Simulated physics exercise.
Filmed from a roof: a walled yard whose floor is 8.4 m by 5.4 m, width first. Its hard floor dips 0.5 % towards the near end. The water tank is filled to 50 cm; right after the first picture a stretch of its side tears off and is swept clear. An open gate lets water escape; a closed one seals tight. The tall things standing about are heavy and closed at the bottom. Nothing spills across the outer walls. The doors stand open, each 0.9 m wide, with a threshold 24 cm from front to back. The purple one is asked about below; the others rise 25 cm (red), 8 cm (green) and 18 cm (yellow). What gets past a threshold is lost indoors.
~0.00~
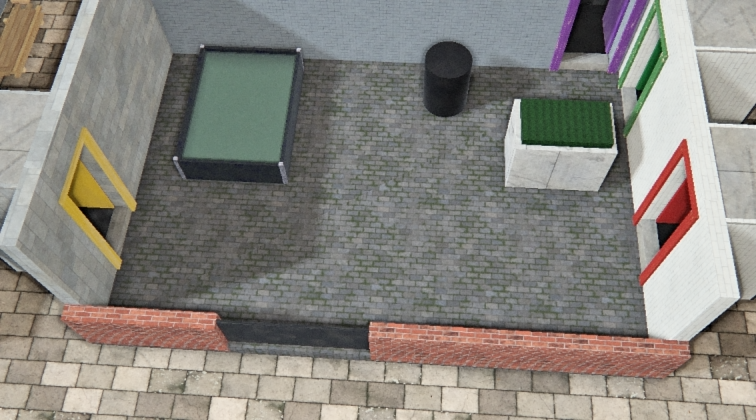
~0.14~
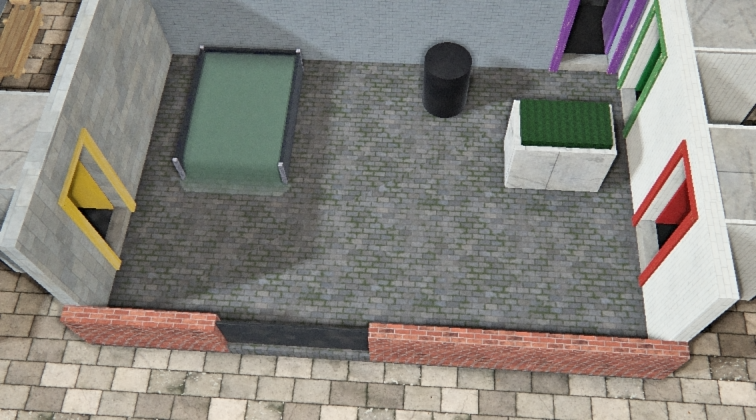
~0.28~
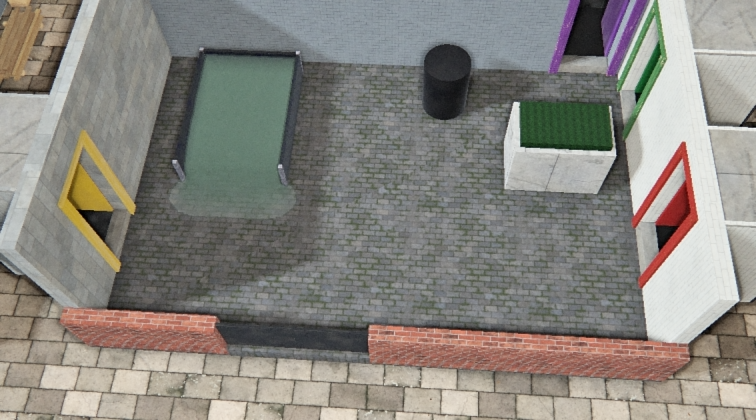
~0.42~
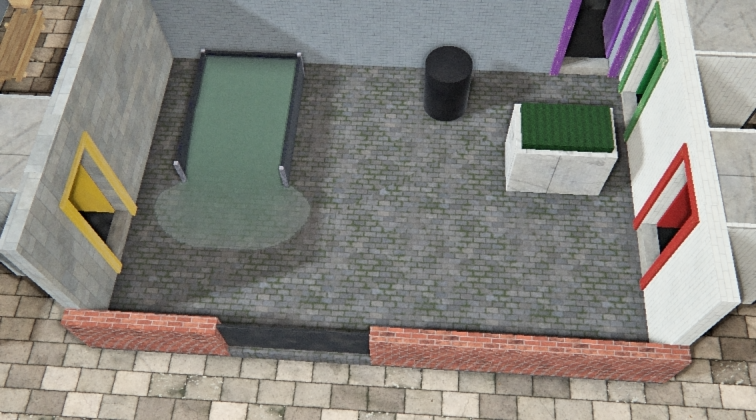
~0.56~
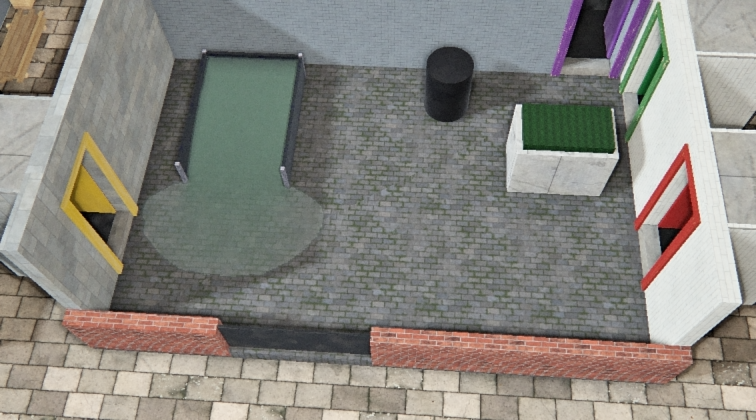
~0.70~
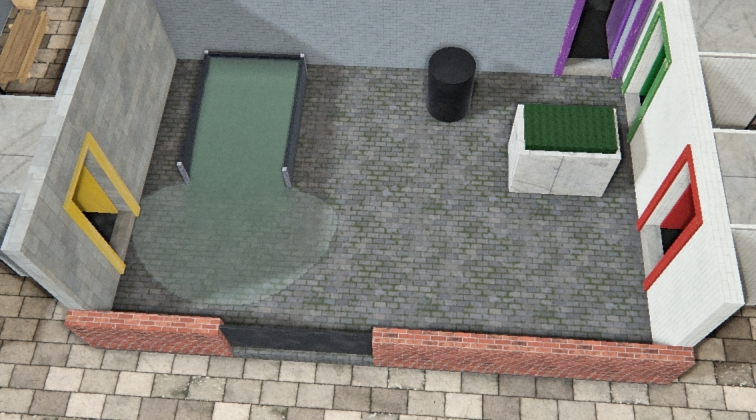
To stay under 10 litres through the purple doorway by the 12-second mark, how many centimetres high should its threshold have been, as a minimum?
Close to 6 cm is just enough.
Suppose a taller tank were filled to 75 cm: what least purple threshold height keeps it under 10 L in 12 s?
Some 12.0 cm.
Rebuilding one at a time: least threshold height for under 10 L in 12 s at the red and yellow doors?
About 9.0 cm at red and 15 cm at yellow.
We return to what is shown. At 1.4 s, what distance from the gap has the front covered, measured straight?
Some 3.2 m out.
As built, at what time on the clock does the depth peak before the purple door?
Around 8.5 s.
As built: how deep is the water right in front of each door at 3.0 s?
Depths in cm: Red 0, green 0, purple 0, yellow 17.
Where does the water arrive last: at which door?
It is the purple one.
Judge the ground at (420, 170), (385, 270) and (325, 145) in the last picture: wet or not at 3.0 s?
In turn: Dry, wet, not reached.
After 1.4 s water covers 25 % of the floor, deepest (28 cm) near (198, 334); it has not reached the purple door.
After 3.0 s water covers 30 % of the floor, deepest (28 cm) near (107, 328); it has not reached the purple door.
After 12.0 s water covers 90 % of the floor, deepest (9 cm) near (431, 349); 5 cm at the purple door, 0 litres in over its 20 cm threshold.
At the purple door as built, the water arrived by 7.5 s and peaked near 8 cm at 8.6 s.
With a threshold of 4.5 cm, 21 litres would have come in within the 12 s; with 7.5 cm, 3 litres. So under 10 litres takes about 6 cm.
